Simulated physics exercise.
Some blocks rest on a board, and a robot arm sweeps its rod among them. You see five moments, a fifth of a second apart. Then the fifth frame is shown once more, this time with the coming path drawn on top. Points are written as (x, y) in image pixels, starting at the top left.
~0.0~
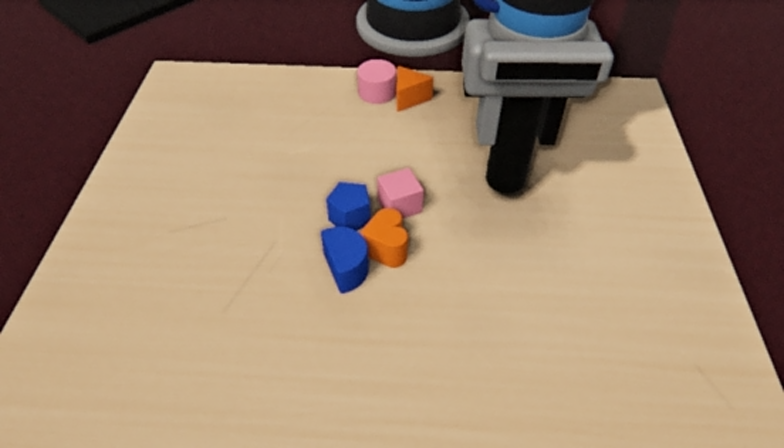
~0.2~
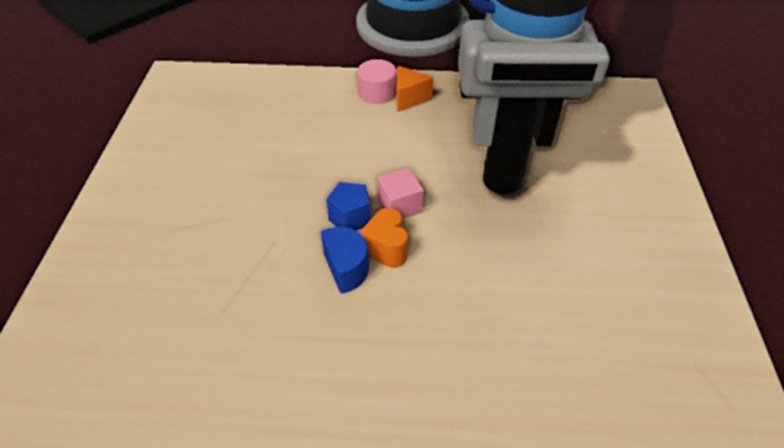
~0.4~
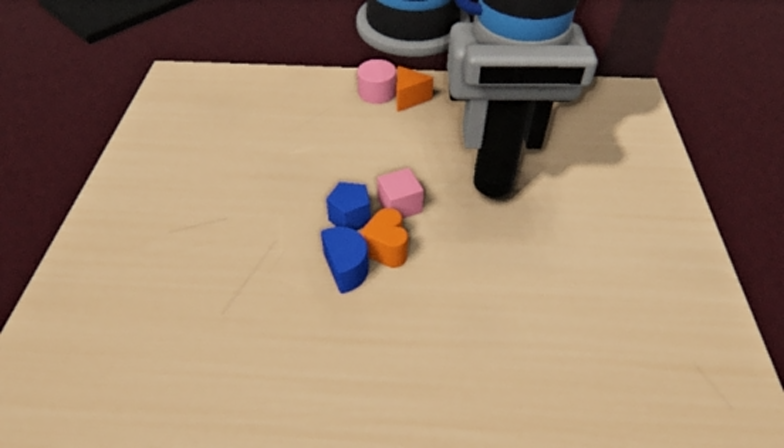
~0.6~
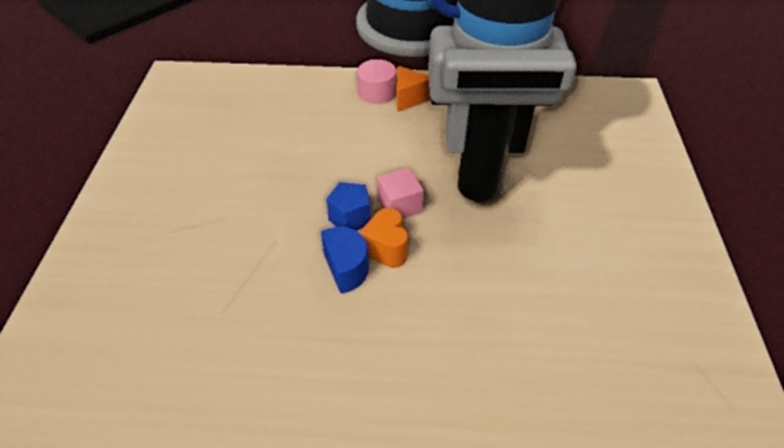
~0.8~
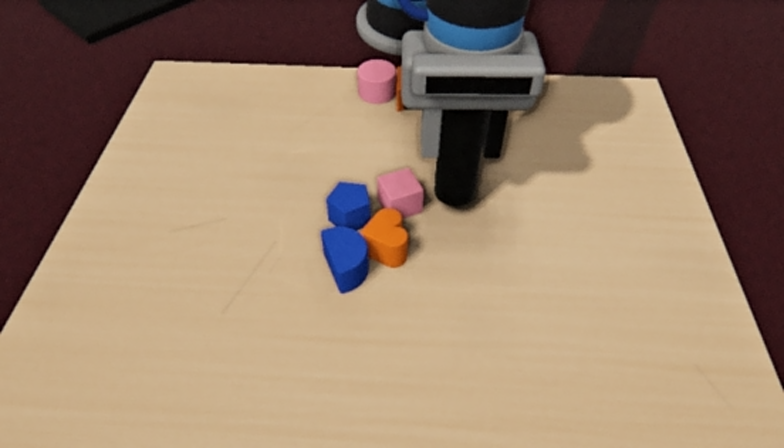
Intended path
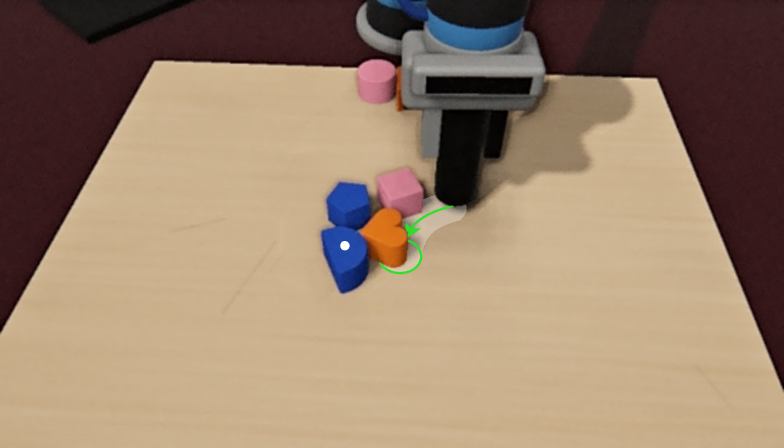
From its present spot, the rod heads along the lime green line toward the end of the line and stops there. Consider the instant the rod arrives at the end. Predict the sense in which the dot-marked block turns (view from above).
Its spin: Anticlockwise.
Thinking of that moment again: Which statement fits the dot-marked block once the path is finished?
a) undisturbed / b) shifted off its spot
b - shifted off its spot.
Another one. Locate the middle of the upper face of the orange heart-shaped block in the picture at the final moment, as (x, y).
My estimate: (355, 249).
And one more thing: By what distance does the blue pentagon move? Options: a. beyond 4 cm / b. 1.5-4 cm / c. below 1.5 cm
(c)
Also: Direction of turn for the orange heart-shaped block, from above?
It ends up turned clockwise.
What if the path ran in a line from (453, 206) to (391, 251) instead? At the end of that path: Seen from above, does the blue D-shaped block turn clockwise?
Final answer: No.
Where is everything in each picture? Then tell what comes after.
In the first picture, tip of the rod at (505, 181), middles of tops, blue D-shaped block at (345, 246), blue pentagon at (349, 195), orange heart-shaped block at (386, 227), pink square piece at (400, 183).
In the second picture, rod at (502, 182), nothing pushed.
In the third picture, rod at (493, 184), nothing pushed.
In the fourth picture, rod at (477, 188), nothing pushed.
In the fifth picture, rod at (454, 193), blue D-shaped block at (345, 246), blue pentagon at (349, 195), orange heart-shaped block at (386, 227), pink square piece at (400, 183).
The line goes from (453, 206) over (427, 215) and (408, 233) to (400, 256); the dot is on the blue D-shaped block.
The first path, step by step. Halfway along, rod at (416, 211); blue pentagon at (338, 194); pink square piece at (382, 187), turned 50° clockwise.
At the end, rod at (400, 243); blue D-shaped block at (313, 261), turned 25° anticlockwise; blue pentagon at (337, 194); orange heart-shaped block at (355, 249), turned 40° clockwise; pink square piece at (381, 187), turned 55° clockwise.
